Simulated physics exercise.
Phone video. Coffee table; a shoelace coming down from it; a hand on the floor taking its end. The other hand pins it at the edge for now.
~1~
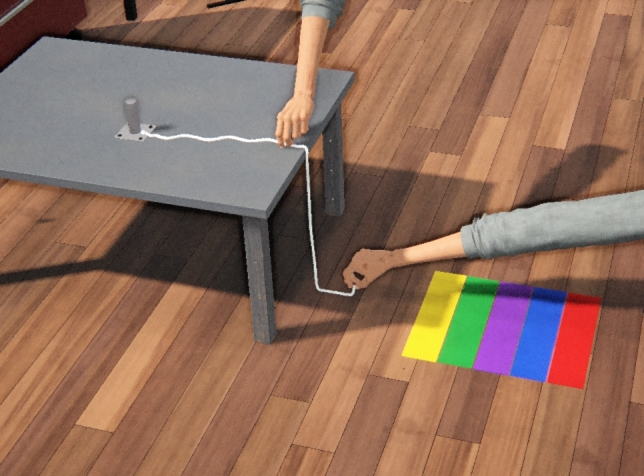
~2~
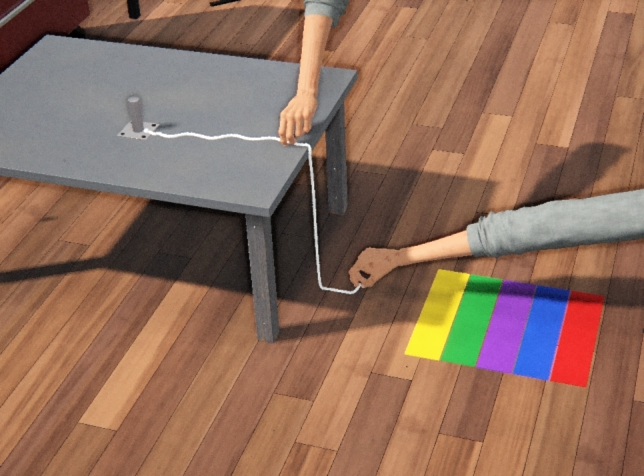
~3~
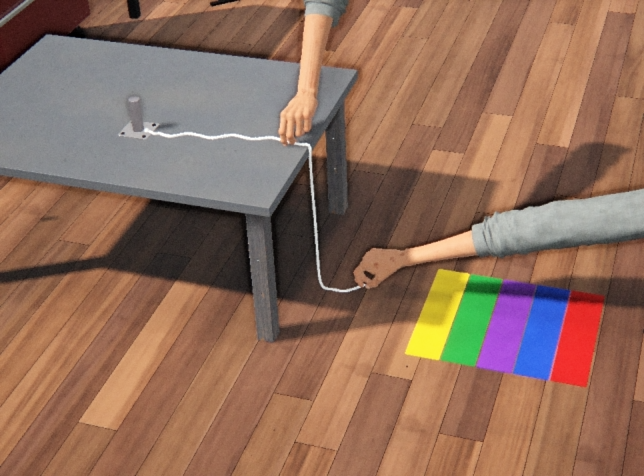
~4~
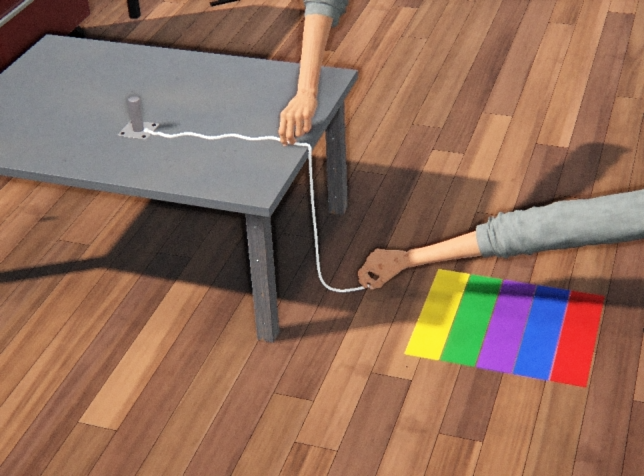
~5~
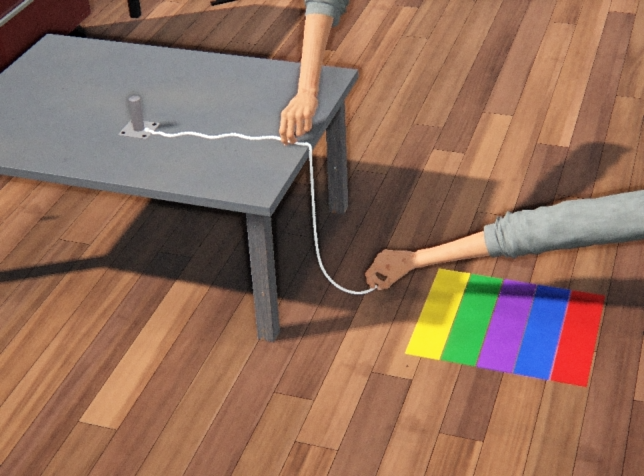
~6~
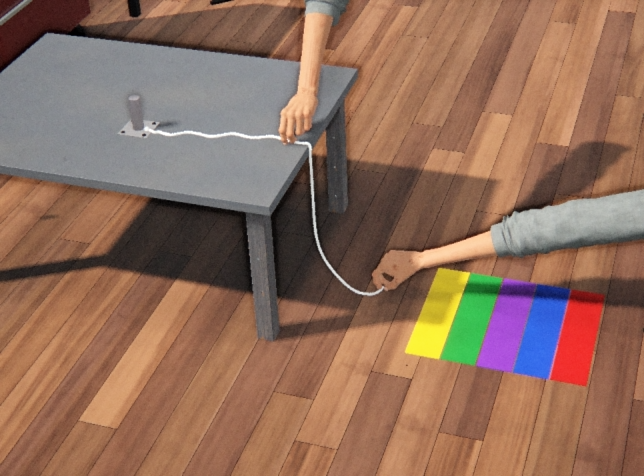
On a wooden floor beside a grey table, a hand slowly drawing a white cord's end rightward while another pins it at the edge.
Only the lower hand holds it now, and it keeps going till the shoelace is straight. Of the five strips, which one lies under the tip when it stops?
The green strip.
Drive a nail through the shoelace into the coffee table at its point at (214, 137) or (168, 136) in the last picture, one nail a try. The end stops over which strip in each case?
In order, green and green.
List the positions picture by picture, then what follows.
End (354, 286); yellow (425, 342); green (460, 349); purple (496, 355); blue (532, 361); red (569, 368), in the first picture.
End (360, 284); shoelace through (170, 137) (229, 136) (286, 142) (313, 182) (316, 233) (320, 281), in the second picture.
End (365, 285), in the third picture.
End (369, 286); shoelace through (170, 136) (229, 136) (287, 142) (311, 182) (316, 233) (322, 281), in the fourth picture.
End (376, 286), in the fifth picture.
End (383, 287); shoelace through (170, 135) (229, 134) (287, 141) (312, 180) (316, 231) (340, 278), in the sixth picture.
A little later, end near (402, 290); short of the strips.
Next, end near (446, 297); over yellow.
When it is tight, end near (472, 302); over green. The green one.
